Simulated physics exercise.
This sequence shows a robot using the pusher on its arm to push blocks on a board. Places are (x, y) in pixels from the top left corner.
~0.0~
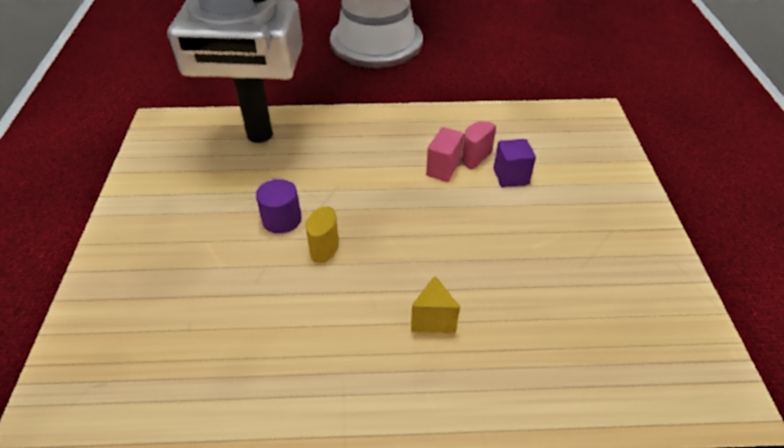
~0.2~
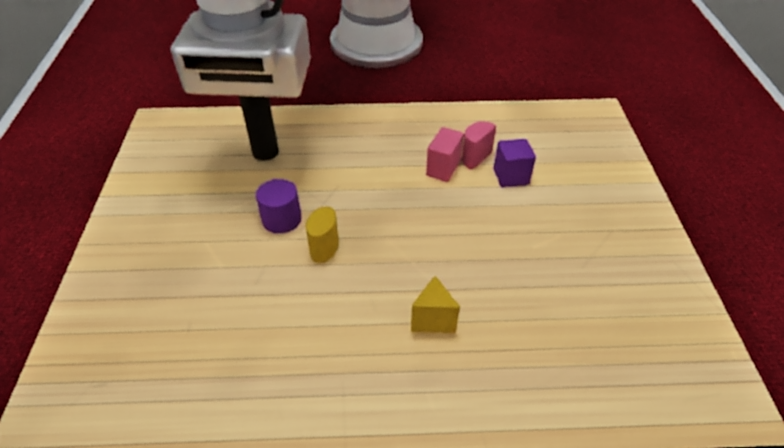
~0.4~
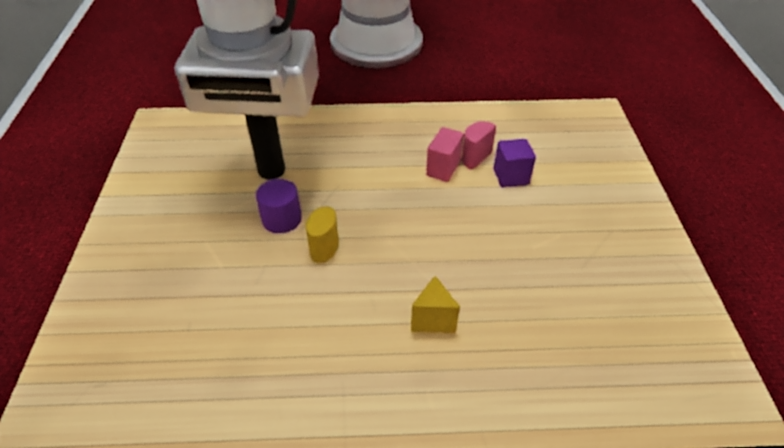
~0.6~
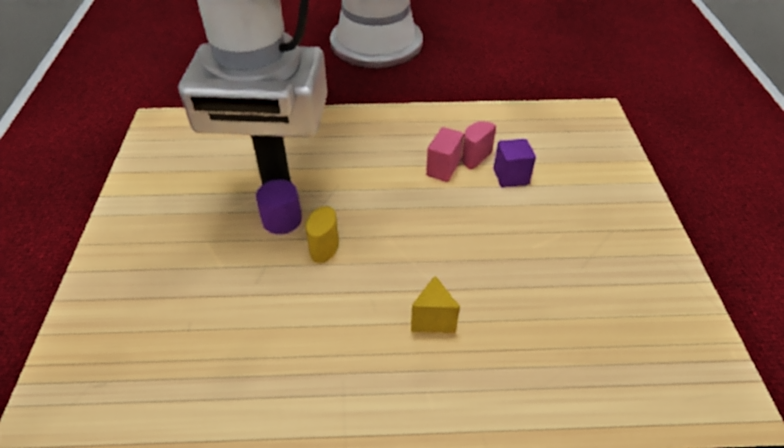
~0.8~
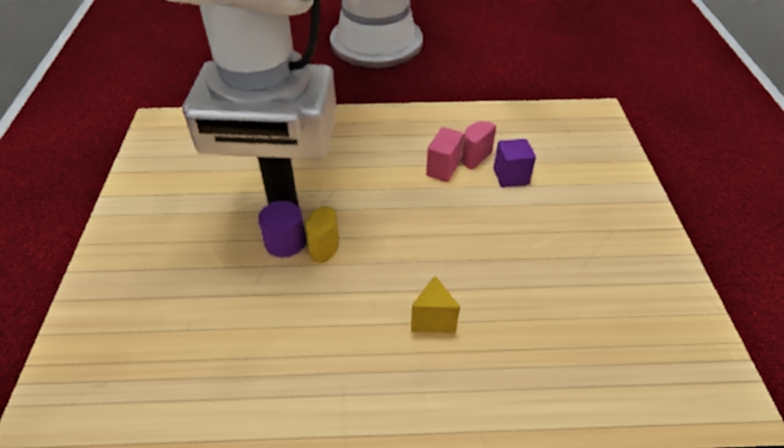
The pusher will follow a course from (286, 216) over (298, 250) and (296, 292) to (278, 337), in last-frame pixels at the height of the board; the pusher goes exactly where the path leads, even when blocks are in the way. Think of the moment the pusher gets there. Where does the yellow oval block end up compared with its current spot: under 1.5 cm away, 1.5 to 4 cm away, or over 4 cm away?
I'd go with under 1.5 cm for this block.
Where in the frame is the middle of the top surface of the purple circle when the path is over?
Answer: (227, 325).
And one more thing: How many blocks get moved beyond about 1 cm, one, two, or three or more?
One block moves more than 1 cm.
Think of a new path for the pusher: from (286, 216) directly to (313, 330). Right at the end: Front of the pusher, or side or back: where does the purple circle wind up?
The pusher moves past it.
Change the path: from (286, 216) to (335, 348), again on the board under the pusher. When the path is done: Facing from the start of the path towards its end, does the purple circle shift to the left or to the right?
Off to the right side.
On the path given first. One third of the way, pusher at (297, 244); purple circle at (279, 252); yellow oval block at (324, 221).
Two thirds of the way, pusher at (294, 286); purple circle at (260, 293); yellow oval block at (325, 222), turned 10° anticlockwise.
At the end, pusher at (276, 331); purple circle at (227, 325); yellow oval block at (325, 222), turned 10° anticlockwise.
